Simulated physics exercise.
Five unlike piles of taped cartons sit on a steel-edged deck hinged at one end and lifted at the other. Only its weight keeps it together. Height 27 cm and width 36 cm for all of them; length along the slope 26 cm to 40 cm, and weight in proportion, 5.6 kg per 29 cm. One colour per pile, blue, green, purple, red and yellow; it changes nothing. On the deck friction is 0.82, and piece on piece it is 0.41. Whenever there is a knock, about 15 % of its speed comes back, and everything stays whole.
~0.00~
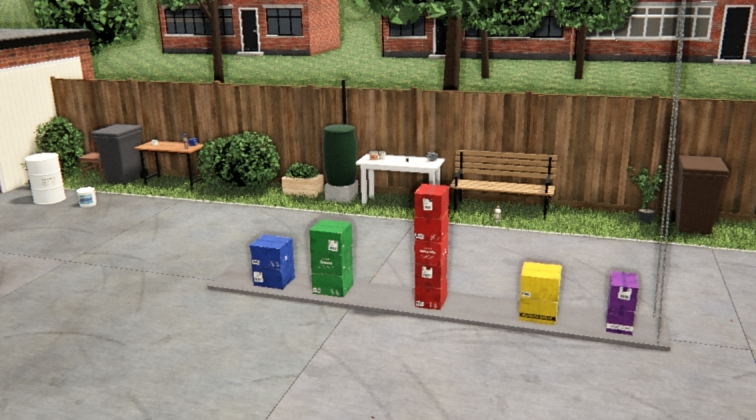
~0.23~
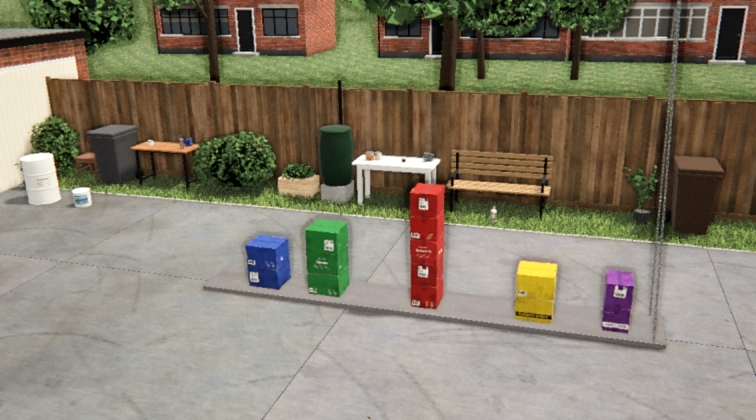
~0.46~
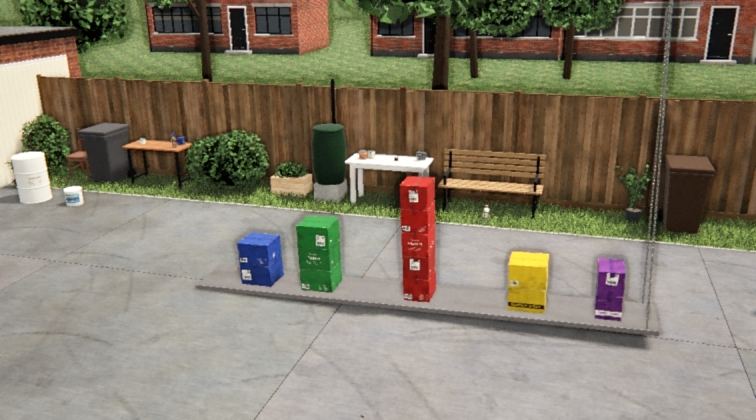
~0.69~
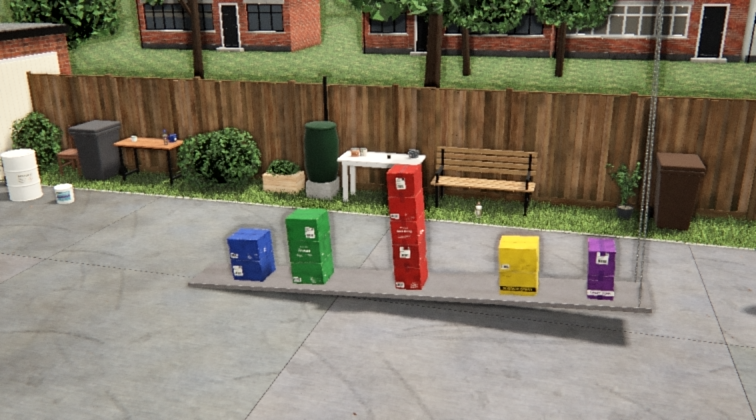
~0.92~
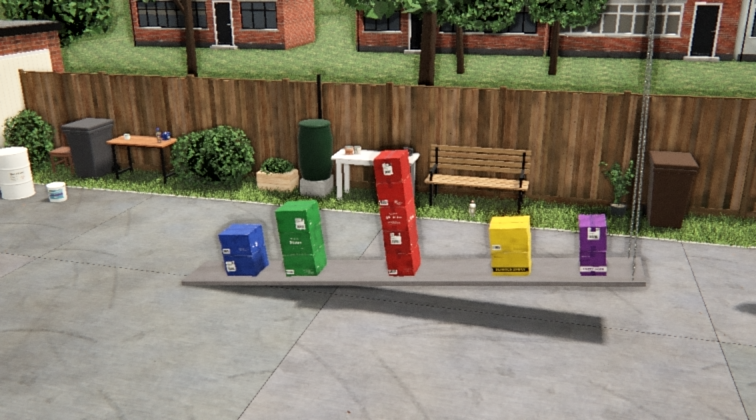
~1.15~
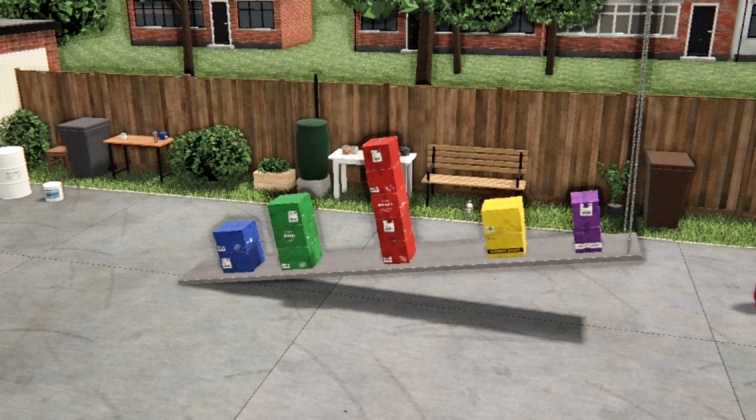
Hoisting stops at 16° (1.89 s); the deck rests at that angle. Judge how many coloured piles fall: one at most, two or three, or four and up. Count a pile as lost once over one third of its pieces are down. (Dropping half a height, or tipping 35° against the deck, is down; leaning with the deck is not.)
Two or three.
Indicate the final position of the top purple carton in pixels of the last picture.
In the last picture it sits at roughly (574, 163).
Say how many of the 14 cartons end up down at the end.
Count: 7.
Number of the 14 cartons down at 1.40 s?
0.
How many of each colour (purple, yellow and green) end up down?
Tally: Purple = 0, yellow = 0, green = 1.
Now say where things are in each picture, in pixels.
In the first frame (pixels give the middle of a visible side; the camera pans a little; leans and shifts are taken against what carries them), middle of the deck's edge (415, 315) slope 0°; top purple carton (624, 299); top green carton (325, 243); none has stirred.
Middle of the deck's edge (411, 315) slope 0°; top purple carton (619, 297), in the second frame.
Middle of the deck's edge (404, 308) slope 2°; top red carton (413, 198), in the third frame.
Middle of the deck's edge (396, 296) slope 4°; top purple carton (602, 264), in the fourth frame.
Middle of the deck's edge (389, 284) slope 7°; top purple carton (593, 239), in the fifth frame.
Middle of the deck's edge (384, 272) slope 10°; top purple carton (586, 215); top green carton (285, 215); none has stirred, in the sixth frame.
After 1.40 s, slope 13°; none of the 14 cartons down.
After 2.28 s, slope 16°; 5 of the 14 cartons down; top red carton 38° from how it stood, 17 cm lower.
After 3.12 s, slope 16°; 7 of the 14 cartons down; top blue carton 47° from how it stood, 16 cm lower; top red carton 32° from how it stood, 69 cm lower.
In the end (4.7 s), slope 16°; 7 of the 14 cartons down; top red carton upside down; top blue carton upside down. Wrecked, blue and red. From the last view, middles, top red carton near (191, 237), top blue carton near (153, 263).
